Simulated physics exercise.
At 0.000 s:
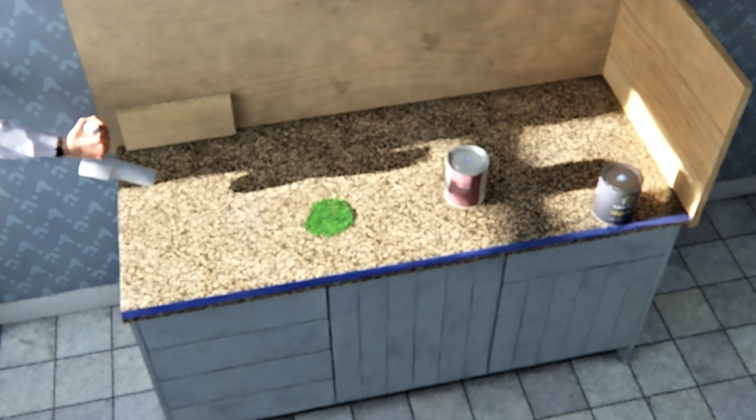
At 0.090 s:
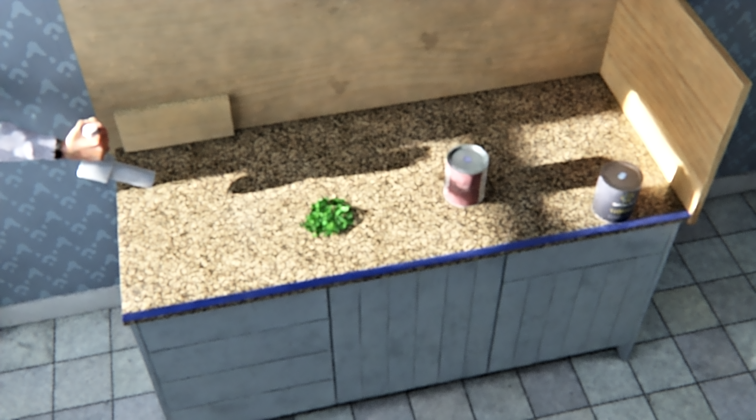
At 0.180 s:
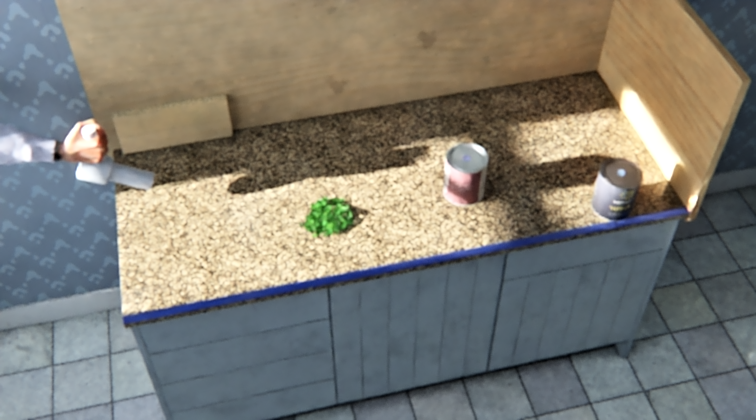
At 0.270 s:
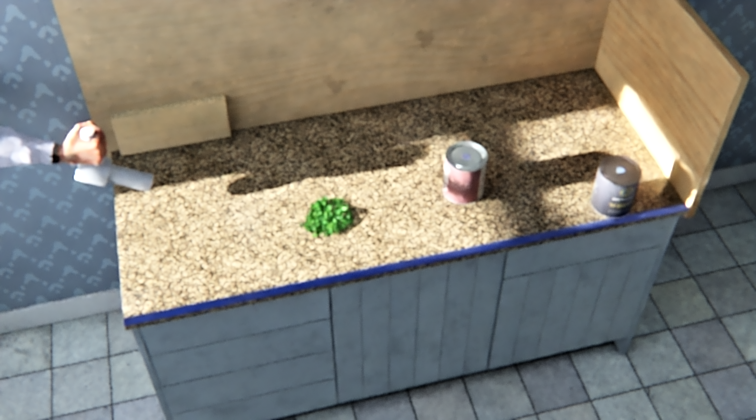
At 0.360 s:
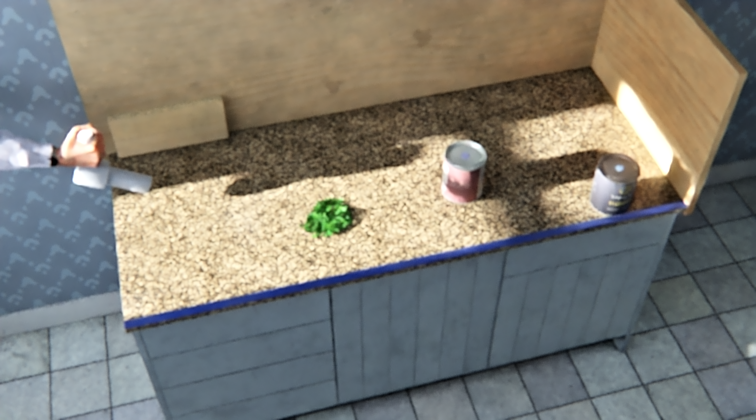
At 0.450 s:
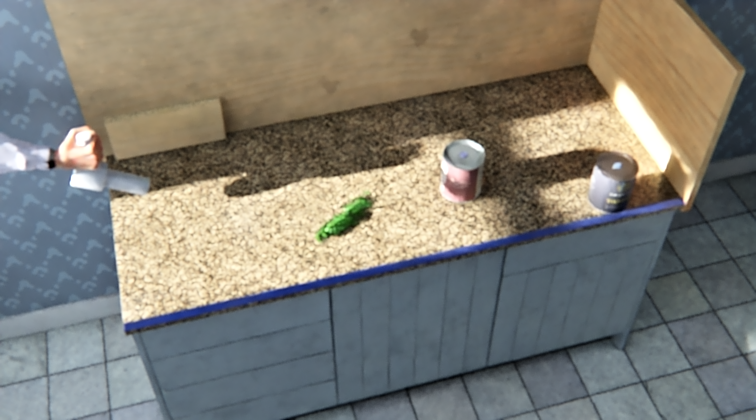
We see a hand hold a pale device still at the left of a speckled counter with two tins, while a round patch of green flakes stays in place, then shifts slightly rightward into a narrow, slanting strip.
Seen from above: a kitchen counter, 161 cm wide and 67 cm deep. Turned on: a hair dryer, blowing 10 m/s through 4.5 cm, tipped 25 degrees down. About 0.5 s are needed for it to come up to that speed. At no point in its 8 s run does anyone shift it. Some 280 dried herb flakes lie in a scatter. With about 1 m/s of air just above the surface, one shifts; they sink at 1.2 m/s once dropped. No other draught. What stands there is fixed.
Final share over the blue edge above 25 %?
Over a quarter is lost there.
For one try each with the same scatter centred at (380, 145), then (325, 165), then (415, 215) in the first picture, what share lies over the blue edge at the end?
First try 0 %, second 10 %, third 90 %.
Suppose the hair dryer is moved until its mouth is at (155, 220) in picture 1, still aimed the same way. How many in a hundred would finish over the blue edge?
15 per cent, roughly.
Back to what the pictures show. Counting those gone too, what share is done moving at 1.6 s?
Roughly 80 % of them.
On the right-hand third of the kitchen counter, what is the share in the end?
I'd estimate around 10 per cent.
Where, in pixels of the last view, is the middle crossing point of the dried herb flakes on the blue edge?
About (507, 245).
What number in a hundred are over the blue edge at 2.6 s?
I'd say somewhere near 90 %.
After 1.6 s, 88 % are over the blue edge; 82 % have settled or left.
After 2.6 s, 90 % are over the blue edge; 90 % have settled or left.
After 4.4 s, 90 % are over the blue edge; 91 % have settled or left.
After 8.0 s, at the end, 91 % are over the blue edge.
